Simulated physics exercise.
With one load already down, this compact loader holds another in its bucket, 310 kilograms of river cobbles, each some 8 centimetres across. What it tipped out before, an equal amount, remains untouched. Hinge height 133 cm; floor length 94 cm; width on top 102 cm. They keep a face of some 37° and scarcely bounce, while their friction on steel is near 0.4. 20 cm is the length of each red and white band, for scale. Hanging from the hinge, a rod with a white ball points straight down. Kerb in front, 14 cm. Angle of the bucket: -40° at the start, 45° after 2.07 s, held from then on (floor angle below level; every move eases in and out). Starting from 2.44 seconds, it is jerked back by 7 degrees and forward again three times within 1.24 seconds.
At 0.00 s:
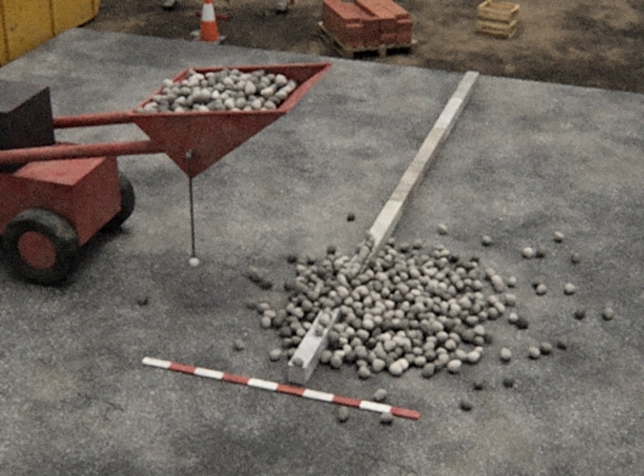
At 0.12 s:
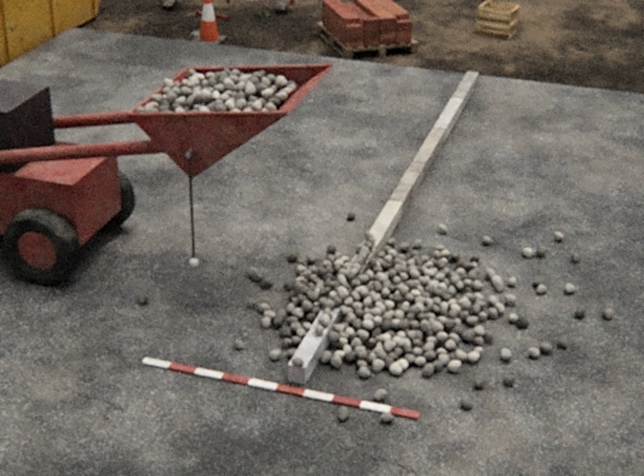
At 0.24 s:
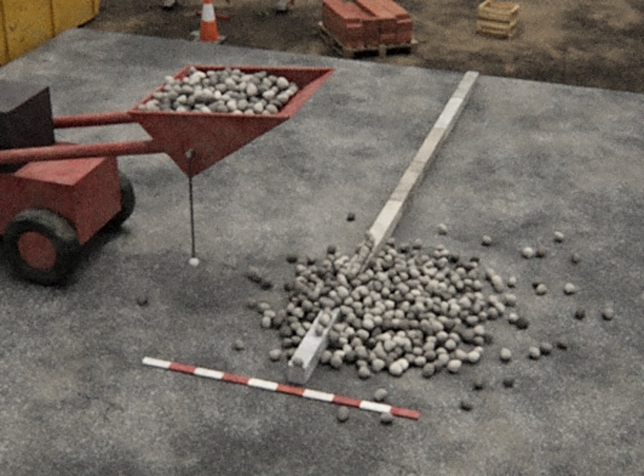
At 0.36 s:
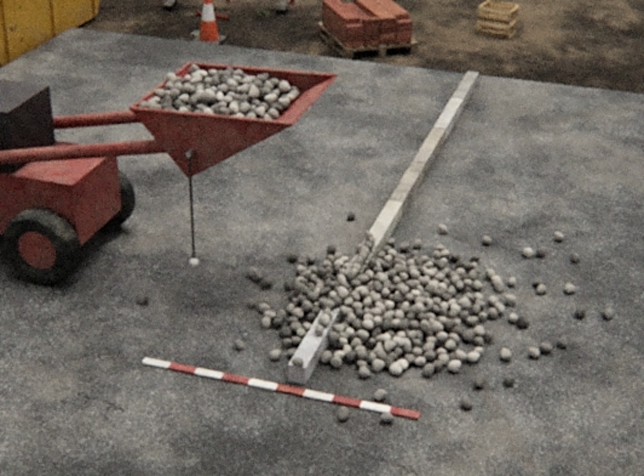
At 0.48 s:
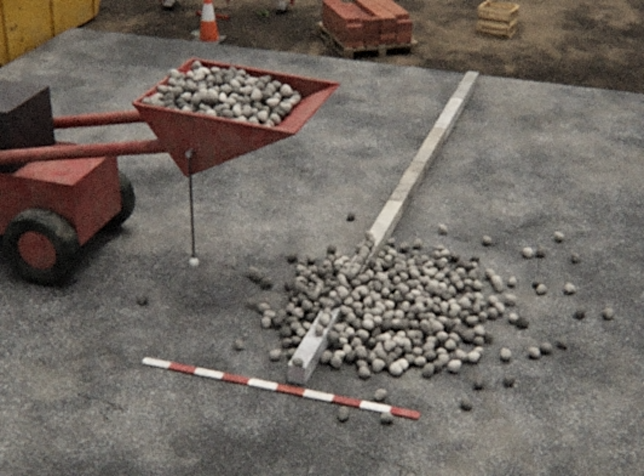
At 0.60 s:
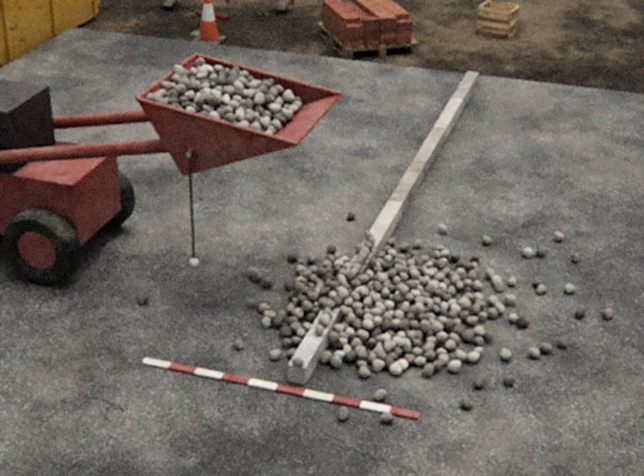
A red loader bucket heaped with grey stones tilts slowly forward at left, its right lip dipping slightly and its load shifting a little inside, above a grey paved yard seen from a fixed, raised viewpoint. A white ball hangs beneath it, while scattered stones lie motionless across a pale kerb behind a red-and-white pole. The black-wheeled loader stays put, with an orange cone and reddish bricks beyond.
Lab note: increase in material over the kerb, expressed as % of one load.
Increase: 21 %.
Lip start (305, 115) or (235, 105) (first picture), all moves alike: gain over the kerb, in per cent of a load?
45 %, then 0 %.
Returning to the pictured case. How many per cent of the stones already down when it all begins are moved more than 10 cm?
About 5 %.
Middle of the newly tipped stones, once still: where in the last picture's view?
In the last view, about pixel (320, 283).
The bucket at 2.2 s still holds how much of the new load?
10 %.
After 1.5 s the floor is at 32°; in per cent of one load, 94 in the bucket, 28 on this side of the kerb, 78 over the kerb; the foremost stones are at (567, 304).
After 2.2 s the floor is at 45°; in per cent of one load, 10 in the bucket, 102 on this side of the kerb, 88 over the kerb; the foremost stones are at (567, 304).
After 4.1 s the floor is at 45°; in per cent of one load, 0 in the bucket, 101 on this side of the kerb, 99 over the kerb; the foremost stones are at (567, 304).
After 6.7 s the floor is at 45°; in per cent of one load, 0 in the bucket, 101 on this side of the kerb, 99 over the kerb; the foremost stones are at (567, 304). Net gain over the kerb, 21.
